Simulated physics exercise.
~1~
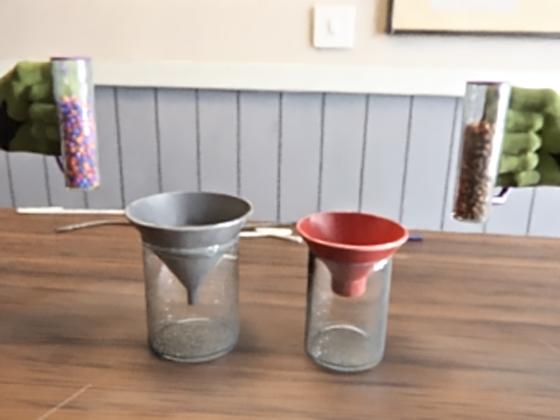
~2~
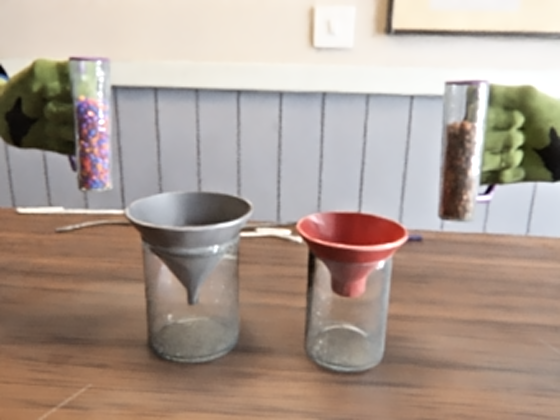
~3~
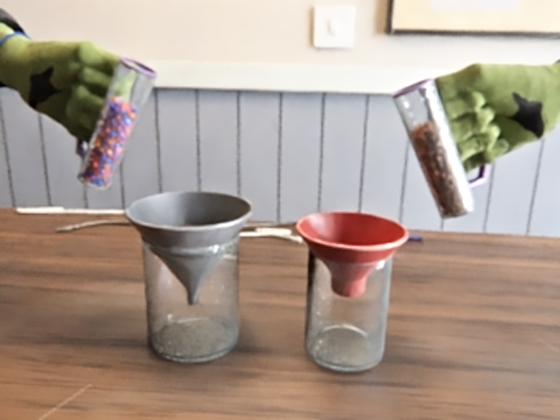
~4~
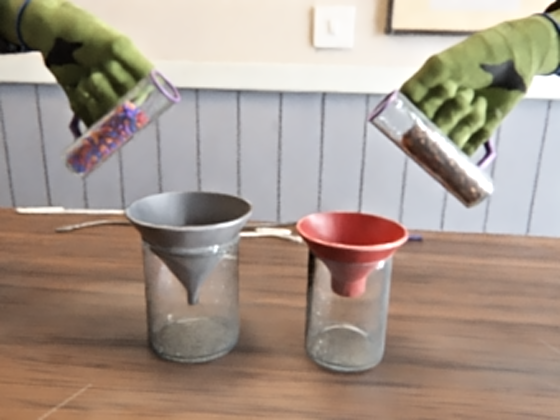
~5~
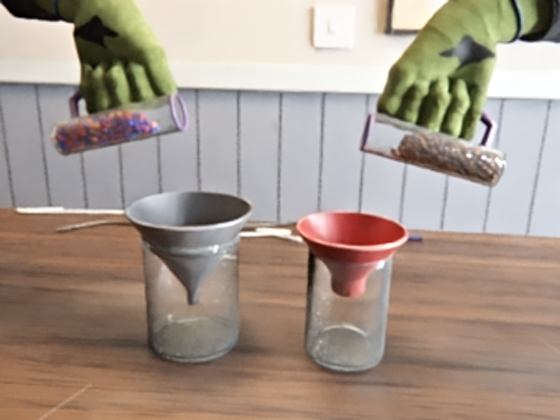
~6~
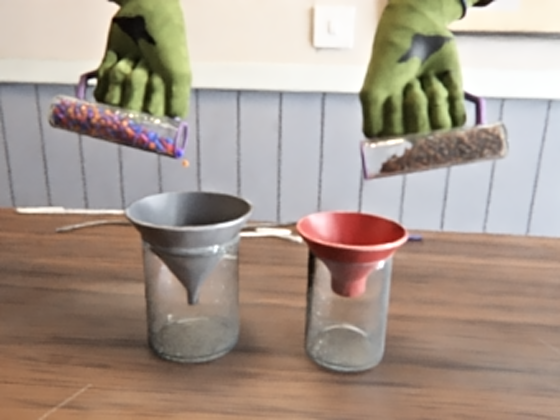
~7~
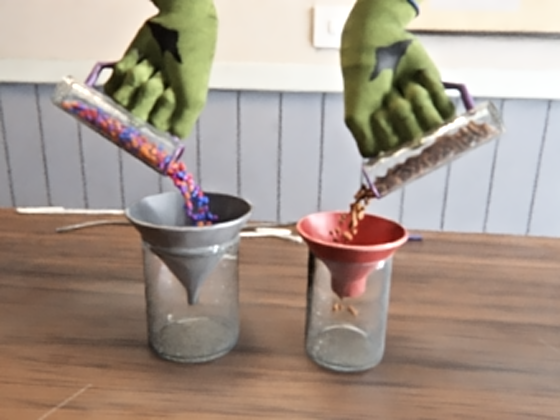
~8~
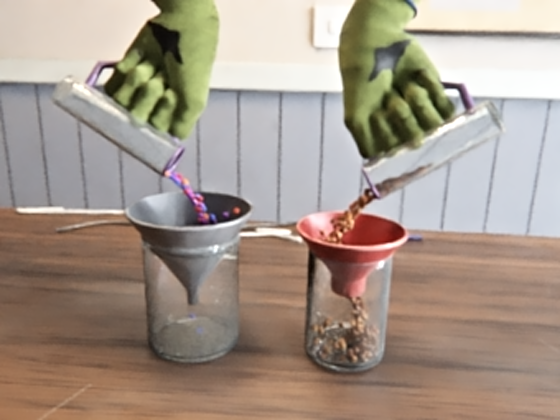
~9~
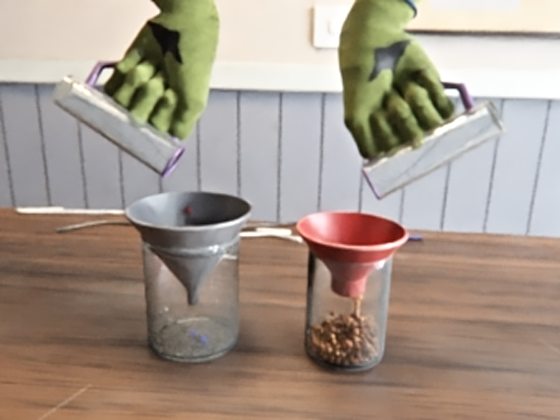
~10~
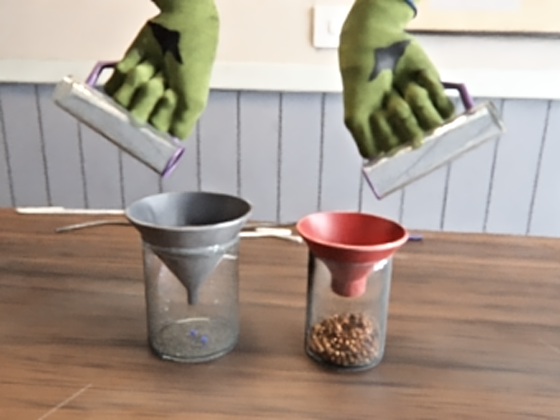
Two green-gloved hands tip clear cups over funnels set in glass jars, pouring multicoloured beads into the grey funnel on the left and brown pieces into the red one on the right; the brown pieces all collect in their jar, while nearly all the beads stay stuck in the grey funnel.
